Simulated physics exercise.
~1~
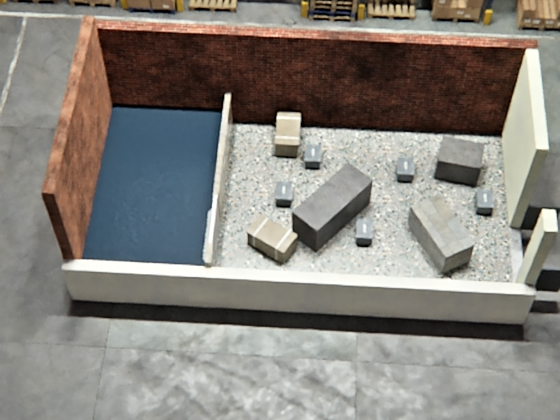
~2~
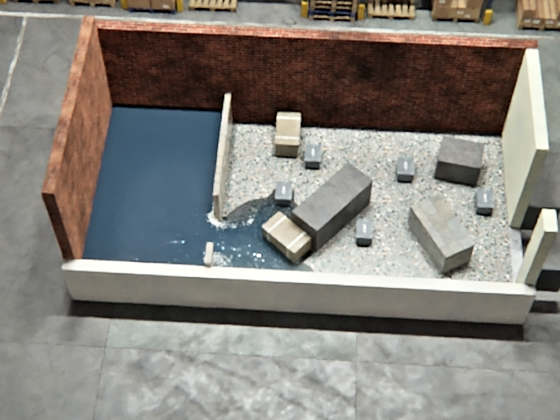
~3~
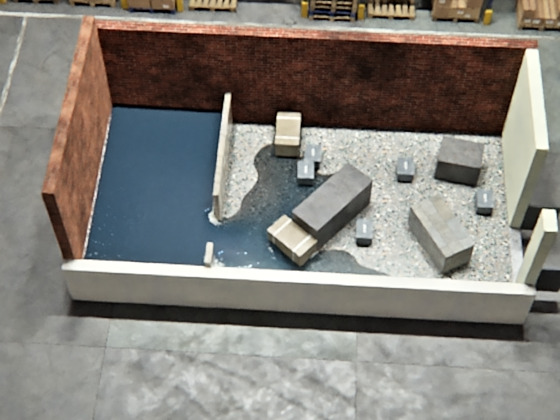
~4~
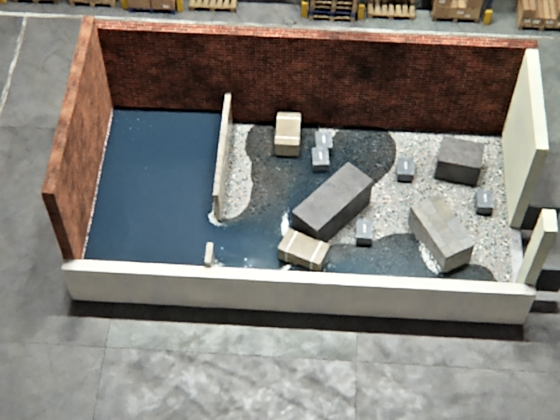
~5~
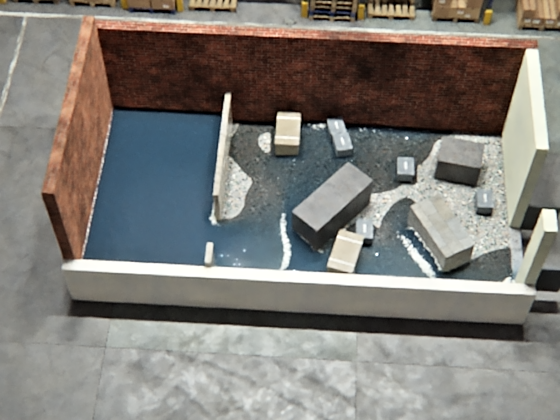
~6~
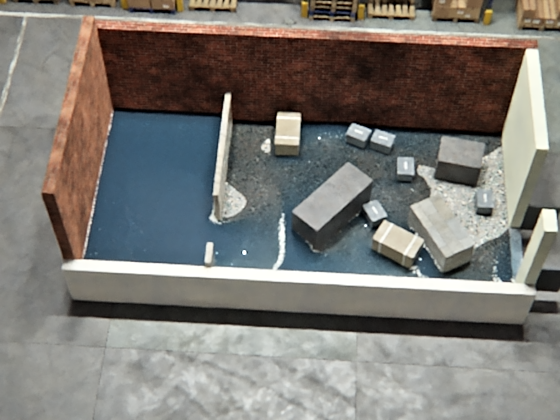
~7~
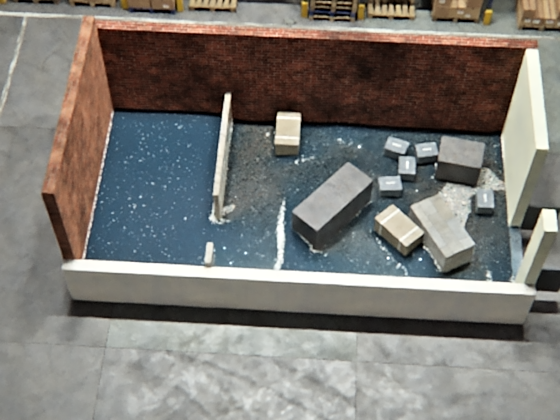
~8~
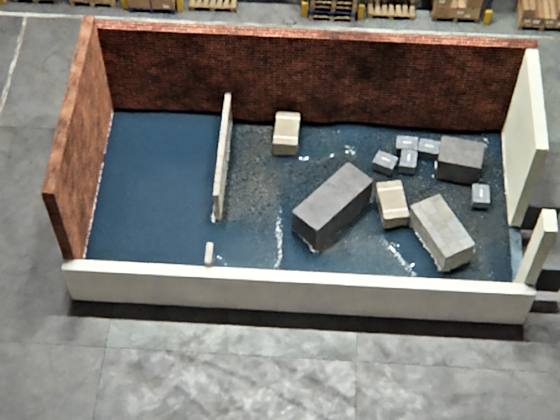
A walled pair of rooms flooding through a gap in the partition, grey boxes and a pale crate drifting right among larger blocks.
